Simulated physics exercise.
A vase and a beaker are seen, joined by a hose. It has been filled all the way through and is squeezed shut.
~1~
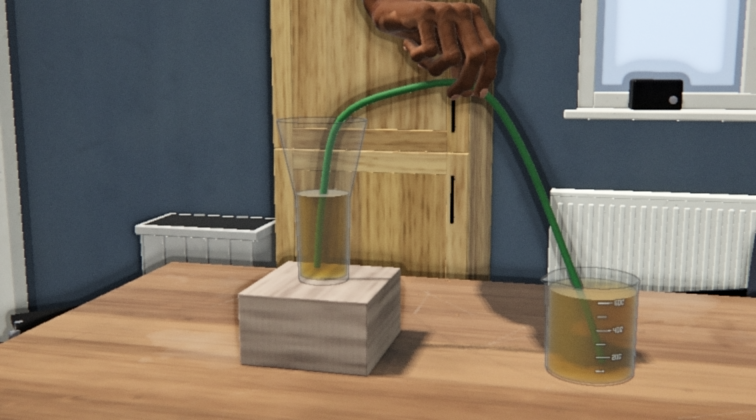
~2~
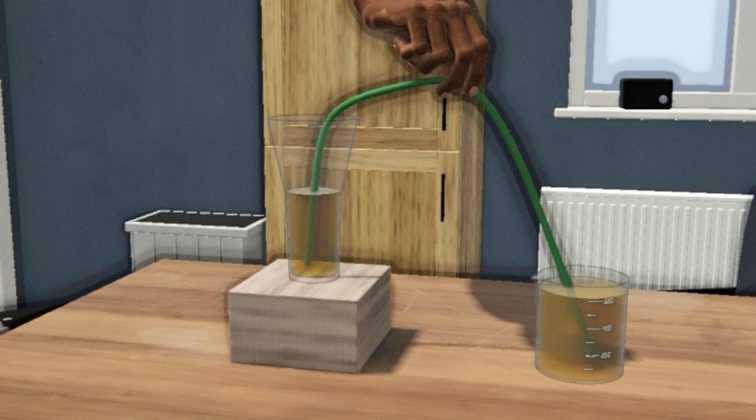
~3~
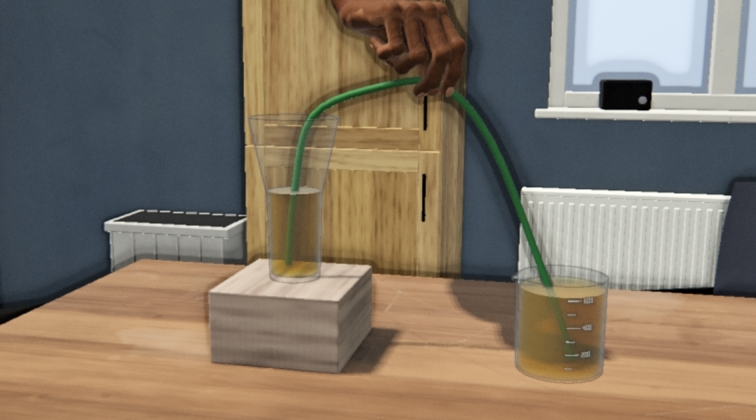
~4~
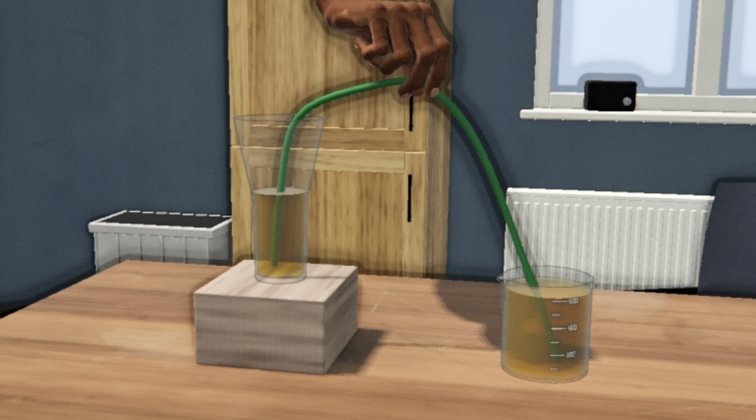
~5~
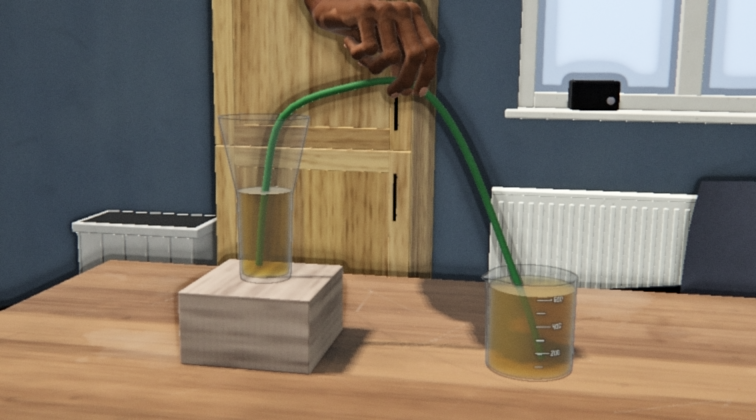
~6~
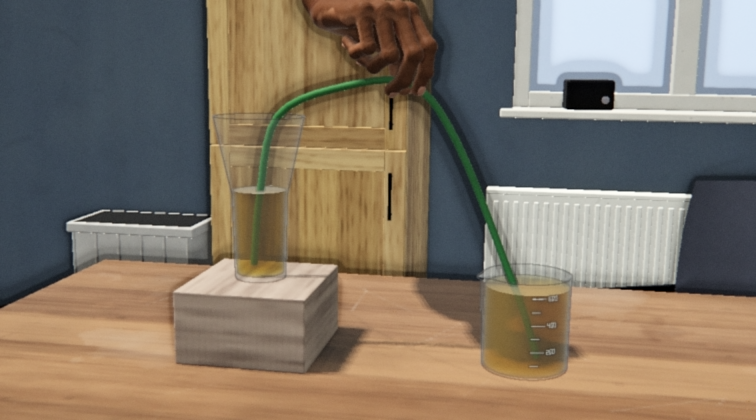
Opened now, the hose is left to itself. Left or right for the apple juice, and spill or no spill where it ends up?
Apple juice goes: Right, receiving: Spill.
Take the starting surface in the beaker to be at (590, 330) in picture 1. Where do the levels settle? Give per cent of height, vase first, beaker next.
Levels in order: Approx. 10 and 75 in a hundred.
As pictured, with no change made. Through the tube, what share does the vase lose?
As I figure it, 85 per cent of the contents.
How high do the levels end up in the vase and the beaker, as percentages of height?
In turn 10 and 100 per cent.
Shortly, the vase is about a third full; the beaker is nearly full.
Then, the vase is about a quarter full; the beaker is full to the brim; the lower one has lost some.
At the finish, the vase is nearly empty; the beaker is full to the brim; the lower one has lost some; the two surfaces are level.
